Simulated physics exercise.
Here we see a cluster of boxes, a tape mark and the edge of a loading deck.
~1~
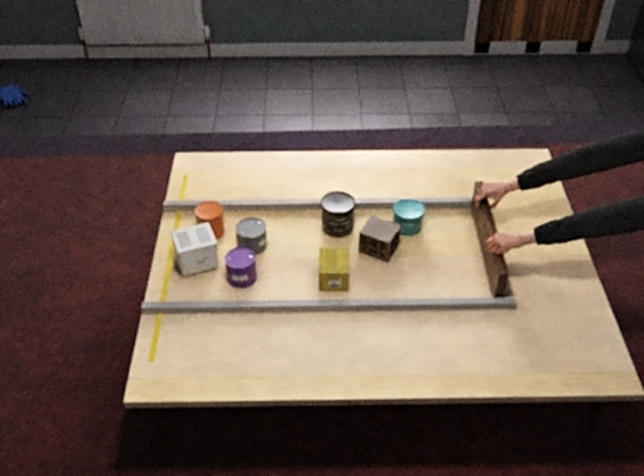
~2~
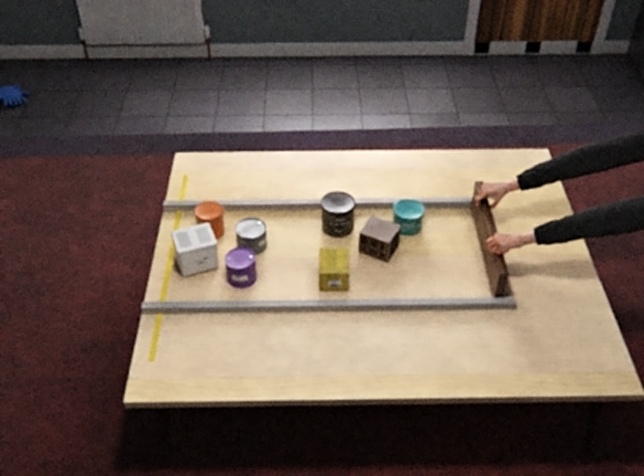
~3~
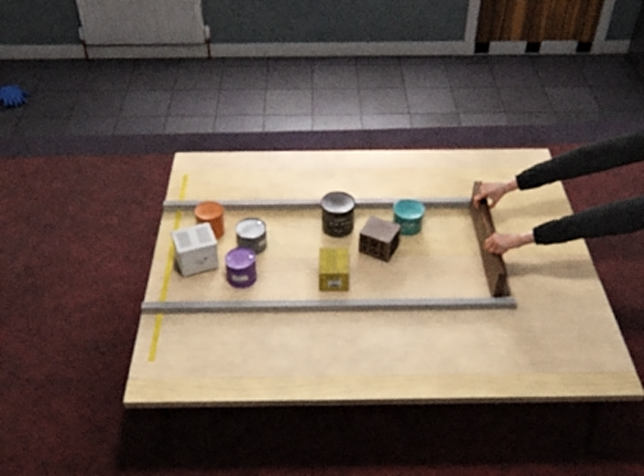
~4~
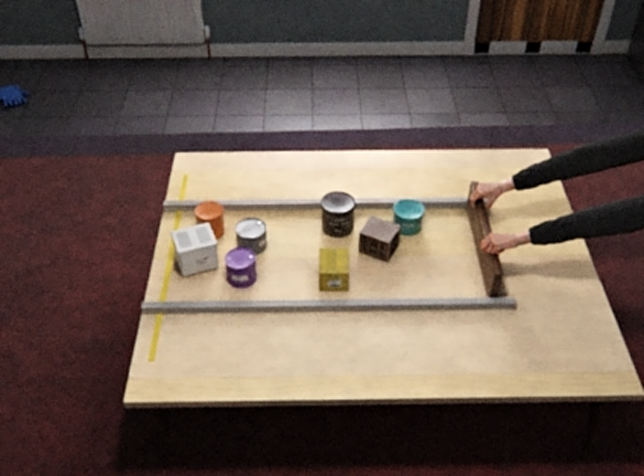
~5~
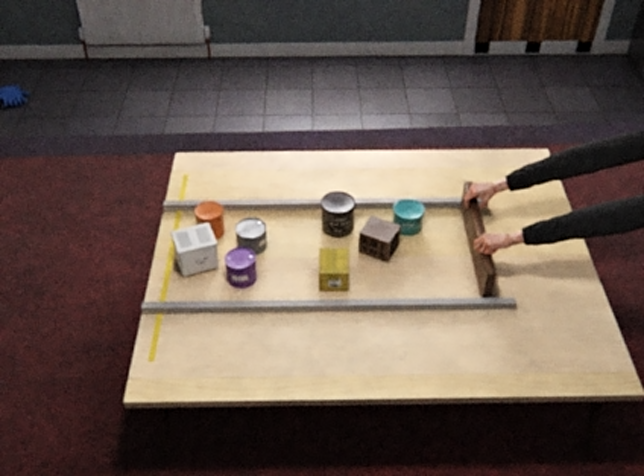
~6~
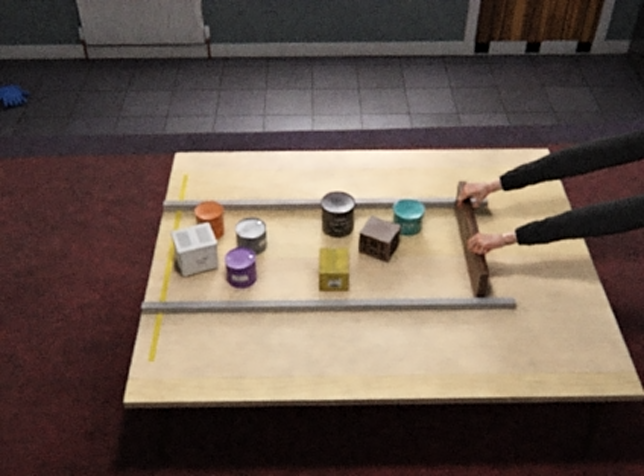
The footage shows colourful canisters and boxes between two grey rails on a wooden board, with a yellow tape line at left, while two hands slide a dark plank slightly left along the rails and the objects stay still.
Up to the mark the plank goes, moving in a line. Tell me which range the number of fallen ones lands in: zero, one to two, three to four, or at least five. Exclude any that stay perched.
The range is at least five.
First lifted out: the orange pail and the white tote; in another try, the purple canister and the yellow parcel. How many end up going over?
It would be 3 and 4.
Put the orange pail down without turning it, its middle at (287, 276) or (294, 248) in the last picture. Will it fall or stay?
The orange pail is gone the first time and is gone the second time.
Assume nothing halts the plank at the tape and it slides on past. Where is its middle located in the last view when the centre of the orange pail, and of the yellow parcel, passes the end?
The middle is at (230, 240) when it's the orange pail, and at (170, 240) when it's the yellow parcel.
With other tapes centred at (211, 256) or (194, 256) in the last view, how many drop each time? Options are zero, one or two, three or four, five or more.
First place: 1 or 2; second place: Five or over.
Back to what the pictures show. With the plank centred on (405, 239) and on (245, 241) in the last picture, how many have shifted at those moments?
First position 1; second position 8.
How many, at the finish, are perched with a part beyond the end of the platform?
So the number is 3.
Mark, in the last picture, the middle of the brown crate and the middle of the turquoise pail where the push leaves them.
I'd say approximately (153, 247) and then (160, 219).
A little later, none off yet; white tote at rest near (196, 250); orange pail at rest near (210, 221); purple canister at rest near (241, 268).
When it is over, the number that fall off is five or more; down, black pail, grey canister, purple canister, orange pail and white tote.
